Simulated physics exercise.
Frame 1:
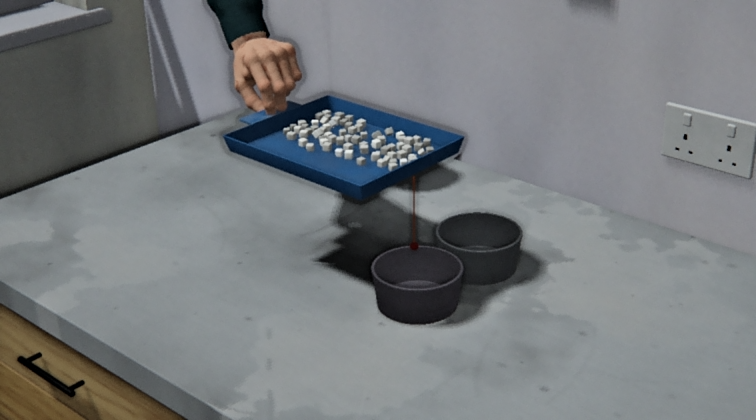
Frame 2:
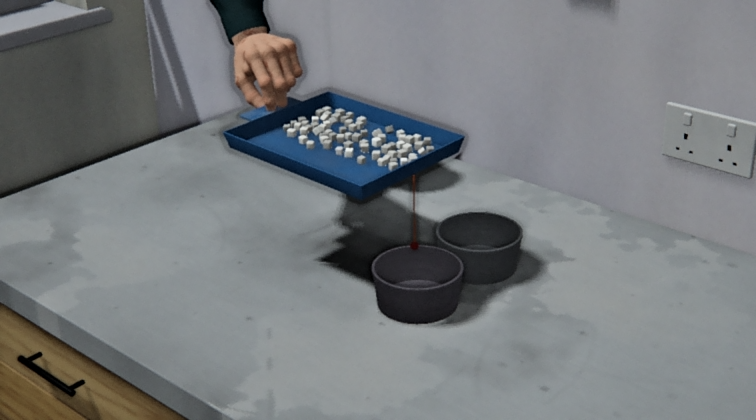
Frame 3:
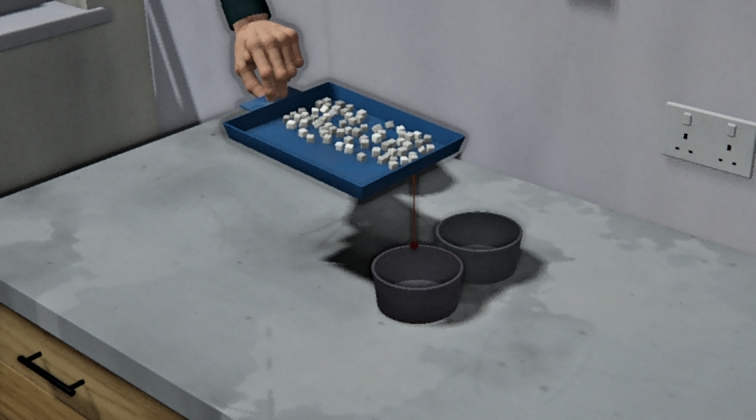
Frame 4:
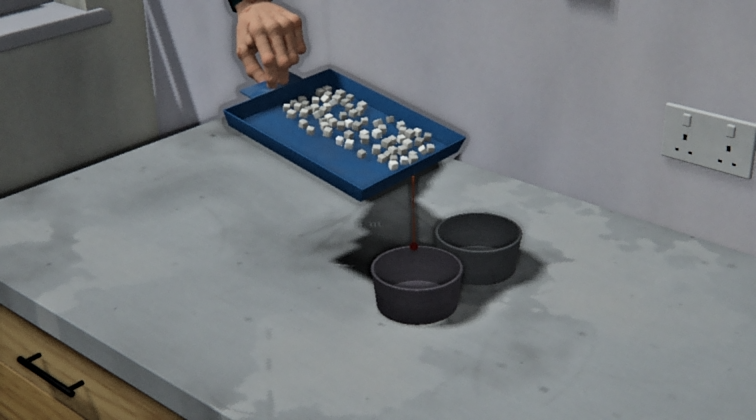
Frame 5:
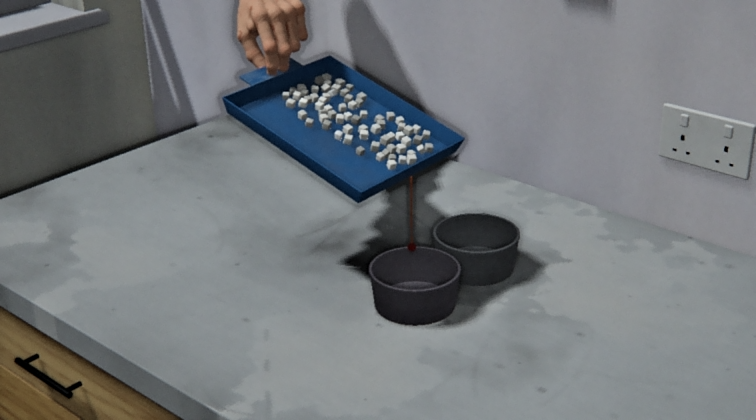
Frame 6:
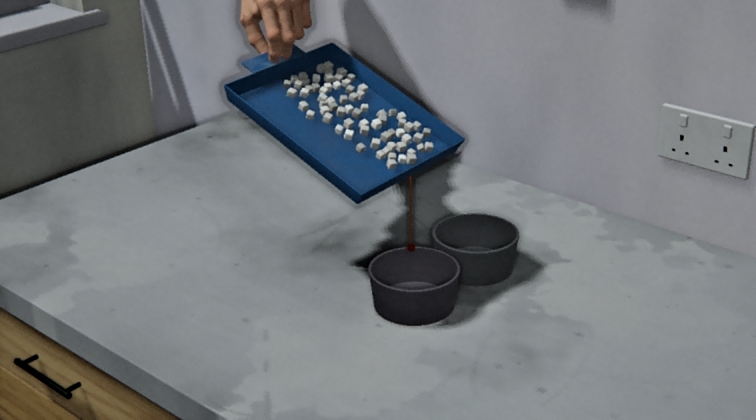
A pale grey kitchen worktop with wooden drawers below and a wall socket at the right is seen from above at an angle. A hand in a dark sleeve is at the far end of a blue tray of white and brownish cubes, with a thin red thread hanging above two dark round dishes. The hand raises that end, steadily steepening the tray, while the cubes barely shift and the camera stays almost still.
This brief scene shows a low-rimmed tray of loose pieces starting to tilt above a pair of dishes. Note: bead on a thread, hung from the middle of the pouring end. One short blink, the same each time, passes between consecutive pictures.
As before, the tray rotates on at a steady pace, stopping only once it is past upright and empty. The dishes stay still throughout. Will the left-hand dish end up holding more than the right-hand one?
The left-side dish receives more.
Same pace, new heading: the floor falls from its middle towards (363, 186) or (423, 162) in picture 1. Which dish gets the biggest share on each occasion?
The leftmost dish, then the rightmost dish.
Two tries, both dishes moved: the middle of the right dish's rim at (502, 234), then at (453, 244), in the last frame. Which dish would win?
Note: Try one - the dish on the left side; try two - the dish on the left side.
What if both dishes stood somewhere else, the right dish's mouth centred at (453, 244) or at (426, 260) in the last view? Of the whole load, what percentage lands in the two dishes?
About 60 in a hundred, then about 50 in a hundred.
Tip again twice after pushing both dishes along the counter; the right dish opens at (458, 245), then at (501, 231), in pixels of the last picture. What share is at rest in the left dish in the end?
You'd end up with around 40 per cent and then around 50 per cent.
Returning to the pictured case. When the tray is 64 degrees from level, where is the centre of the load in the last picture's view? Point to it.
Near (416, 156).
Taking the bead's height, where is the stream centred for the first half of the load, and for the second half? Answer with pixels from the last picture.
It passes near (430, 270) first and then near (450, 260).
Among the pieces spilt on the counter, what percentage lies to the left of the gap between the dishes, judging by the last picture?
Left fraction: Around 30 per cent.
Soon after the last picture, tray tipped steeply; all on the tray.
A little later, tray tipped past a quarter turn; about two thirds on the tray; a small part in the left dish; about a quarter outside both; a small part in the air.
Later still, tray tipped past a quarter turn; about a third in the left dish; a stray few in the right dish; about two thirds outside both.
At rest, tray tipped past a quarter turn; about a third in the left dish; a stray few in the right dish; about two thirds outside both.
